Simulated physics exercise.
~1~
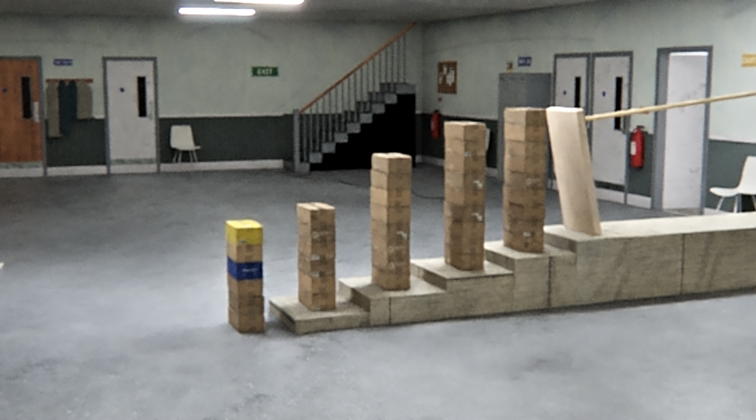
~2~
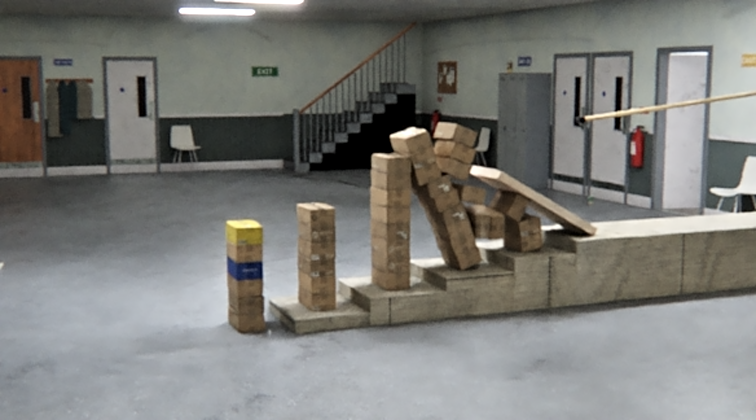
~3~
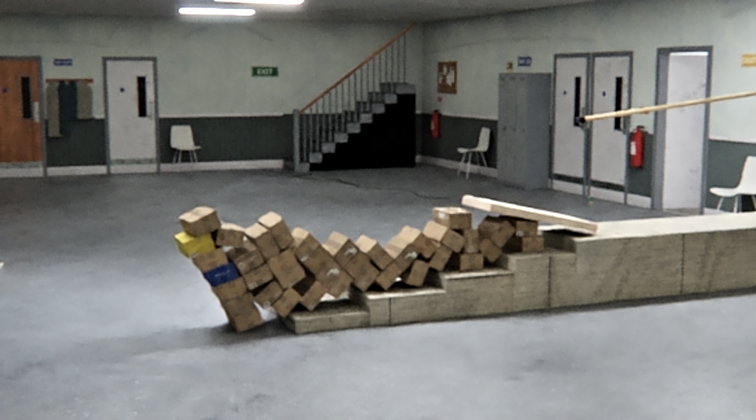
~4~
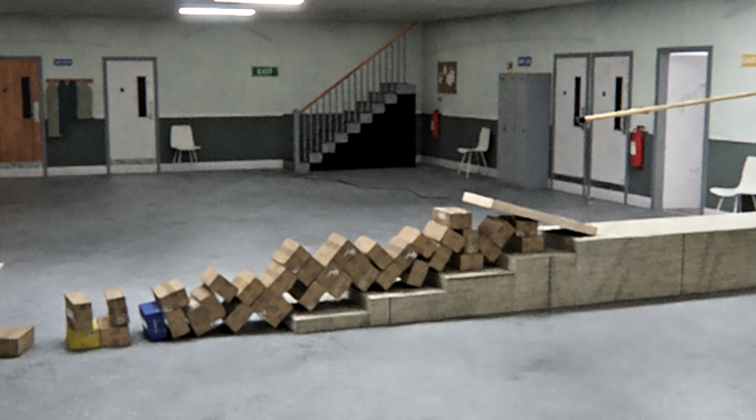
In this clip, a pole tips an upright board leftward into a row of box stacks on descending steps, and the stacks topple one after another down to the shortest, whose yellow and blue boxes fall too, leaving boxes strewn along the steps and floor.
